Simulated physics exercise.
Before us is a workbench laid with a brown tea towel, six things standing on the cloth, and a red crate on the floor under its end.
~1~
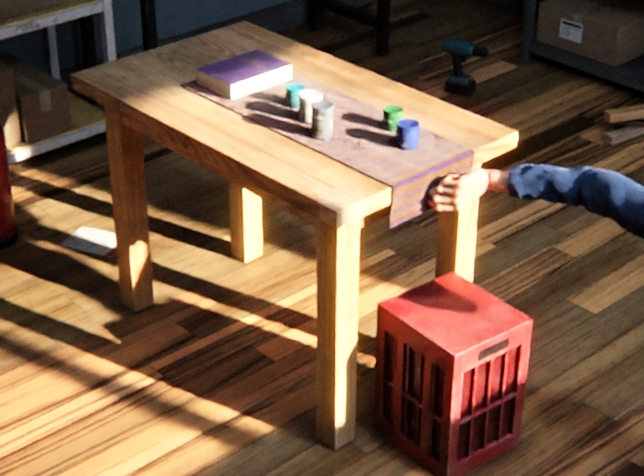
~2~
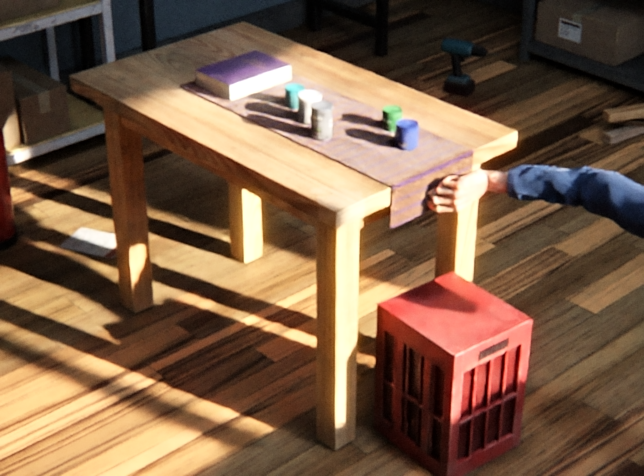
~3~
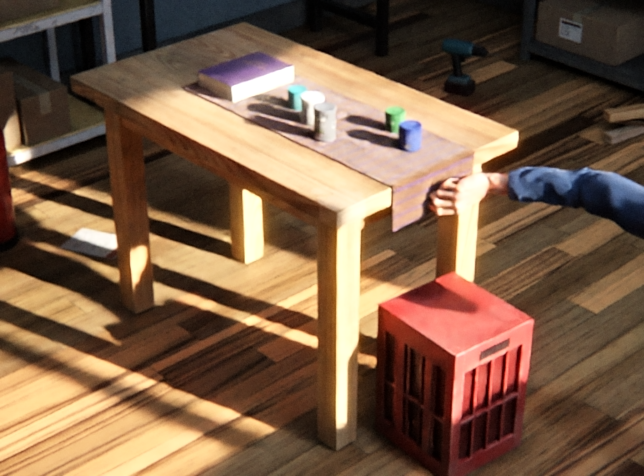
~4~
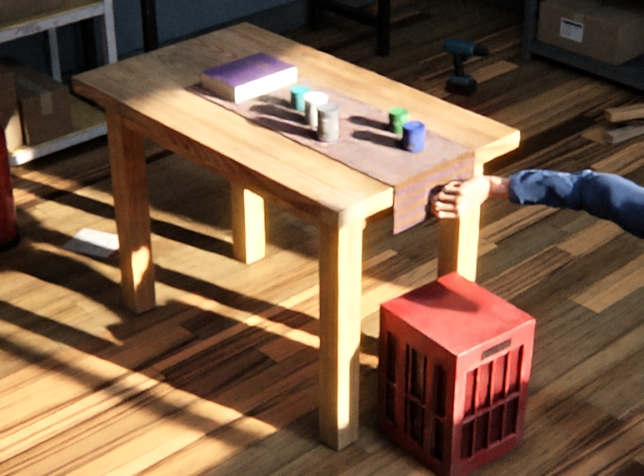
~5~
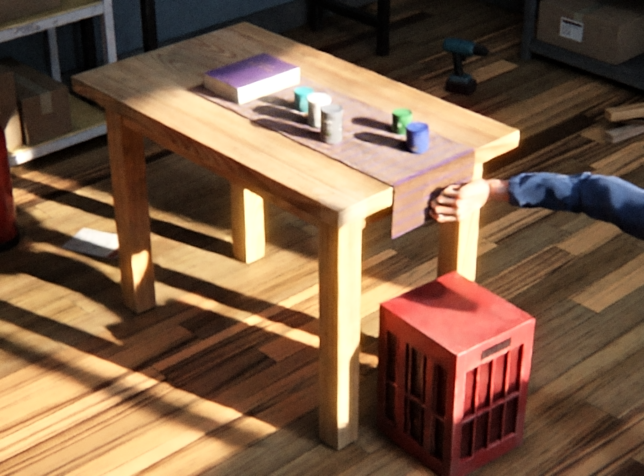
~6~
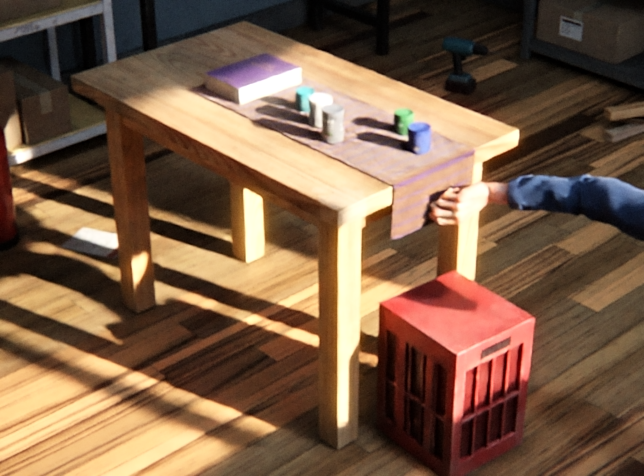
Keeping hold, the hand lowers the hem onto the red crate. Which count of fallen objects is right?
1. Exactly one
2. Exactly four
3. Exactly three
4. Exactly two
(4) Exactly two.
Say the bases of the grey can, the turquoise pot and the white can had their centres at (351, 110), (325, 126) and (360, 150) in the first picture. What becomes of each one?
In the end the grey can is still on top, the turquoise pot is still on top, and the white can is no longer on top.
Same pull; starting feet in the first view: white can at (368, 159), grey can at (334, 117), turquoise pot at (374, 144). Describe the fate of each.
The white can? It tips off. The grey can stays where it is, and the turquoise pot tips off.
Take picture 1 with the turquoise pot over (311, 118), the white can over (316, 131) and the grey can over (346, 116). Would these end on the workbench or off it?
The turquoise pot would stay in place, the white can would stay in place, the grey can would stay in place.
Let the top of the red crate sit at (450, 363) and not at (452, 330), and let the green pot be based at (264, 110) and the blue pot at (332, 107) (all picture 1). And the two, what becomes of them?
In the end the green pot is still on top and the blue pot is still on top.
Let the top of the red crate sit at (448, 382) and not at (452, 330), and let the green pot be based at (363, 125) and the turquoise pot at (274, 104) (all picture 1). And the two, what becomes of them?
Well, the green pot is dislodged, and the turquoise pot is safe.
Soon after, hem near (432, 282); blue pot gone.
After that, hem on the crate; blue pot and green pot gone.
In the end, hem on the crate; blue pot and green pot gone. It carries off two.
